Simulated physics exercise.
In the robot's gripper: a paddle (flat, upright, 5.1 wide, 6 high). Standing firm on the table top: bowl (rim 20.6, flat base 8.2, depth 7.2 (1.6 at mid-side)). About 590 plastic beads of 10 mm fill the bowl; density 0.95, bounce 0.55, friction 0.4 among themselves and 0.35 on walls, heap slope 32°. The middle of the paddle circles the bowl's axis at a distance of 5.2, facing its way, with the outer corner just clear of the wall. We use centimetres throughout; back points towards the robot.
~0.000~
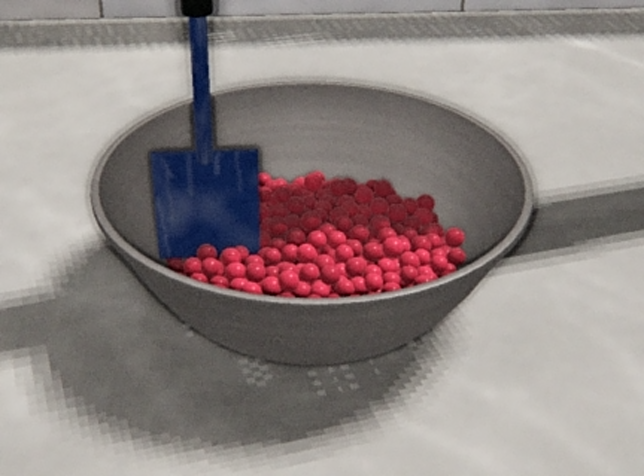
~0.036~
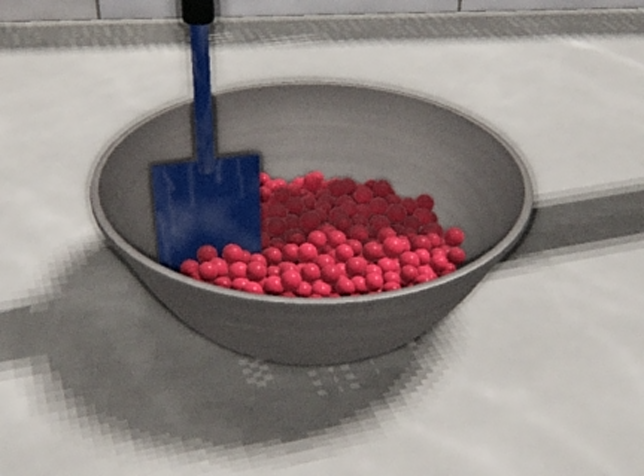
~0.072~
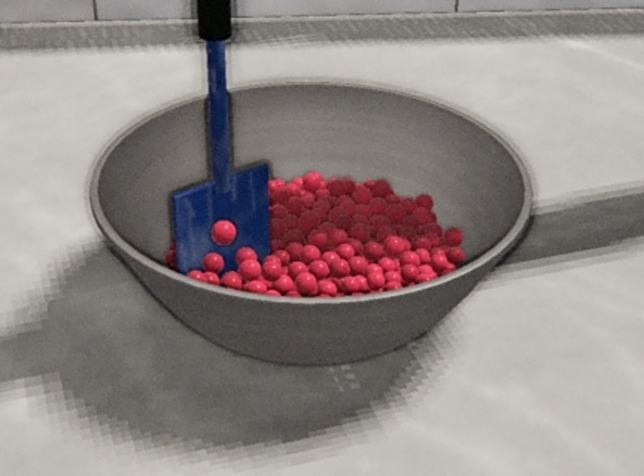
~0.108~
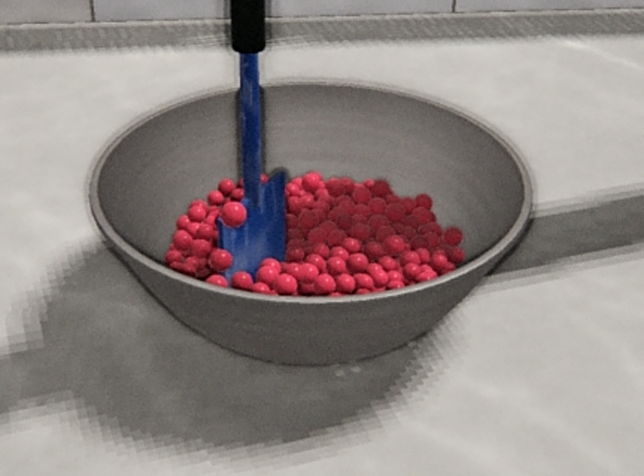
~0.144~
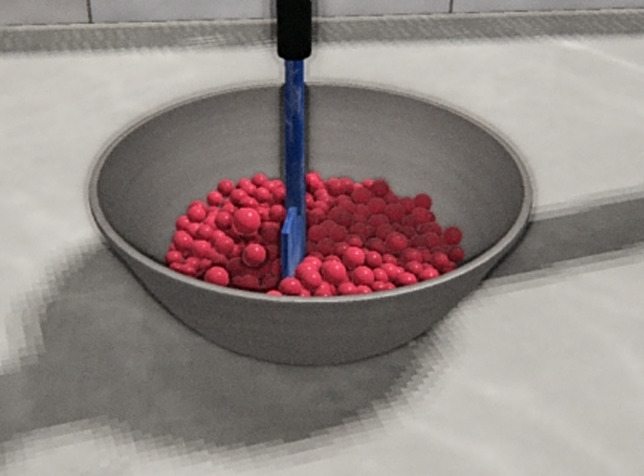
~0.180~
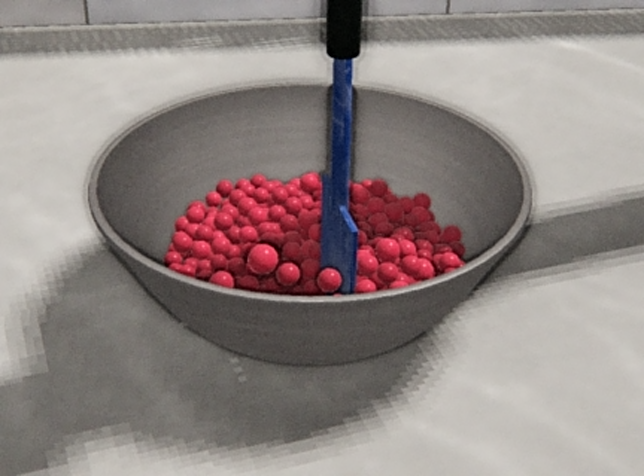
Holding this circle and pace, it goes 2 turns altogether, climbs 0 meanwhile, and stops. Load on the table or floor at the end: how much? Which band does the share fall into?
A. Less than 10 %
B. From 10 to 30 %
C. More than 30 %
From 10 to 30 % (B).
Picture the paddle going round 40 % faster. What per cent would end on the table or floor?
Then roughly 30 %.
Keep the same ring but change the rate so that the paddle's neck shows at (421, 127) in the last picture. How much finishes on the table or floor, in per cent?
Something like 45 percent, roughly.
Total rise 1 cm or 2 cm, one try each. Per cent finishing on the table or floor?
I'd say some 10 per cent, and some 5 per cent.
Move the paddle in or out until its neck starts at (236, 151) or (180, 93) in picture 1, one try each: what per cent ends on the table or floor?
0 and 0 per cent.
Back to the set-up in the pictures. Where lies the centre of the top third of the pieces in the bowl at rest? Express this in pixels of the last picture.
The centre sits around (261, 290) in the last picture.
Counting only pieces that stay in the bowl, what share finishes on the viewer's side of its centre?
Around 60 percent of it.
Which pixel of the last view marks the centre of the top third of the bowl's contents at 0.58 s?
Around (179, 221).
By 0.58 s, 342° round, highest piece 9 above the table; 545 in the bowl, 35 on the table or floor, 13 in flight or on the tool.
By 0.98 s, 226° round, highest piece 9 above the table; 506 in the bowl, 81 on the table or floor, 6 in flight or on the tool.
By 1.38 s, 0° round, highest piece 7 above the table; 488 in the bowl, 104 on the table or floor, 1 in flight or on the tool.
By 2.08 s, 0° round, highest piece 6 above the table; 488 in the bowl, 105 on the table or floor.
Final count, 488 in the bowl, 105 on the table or floor. That is 18 % on the table or floor.
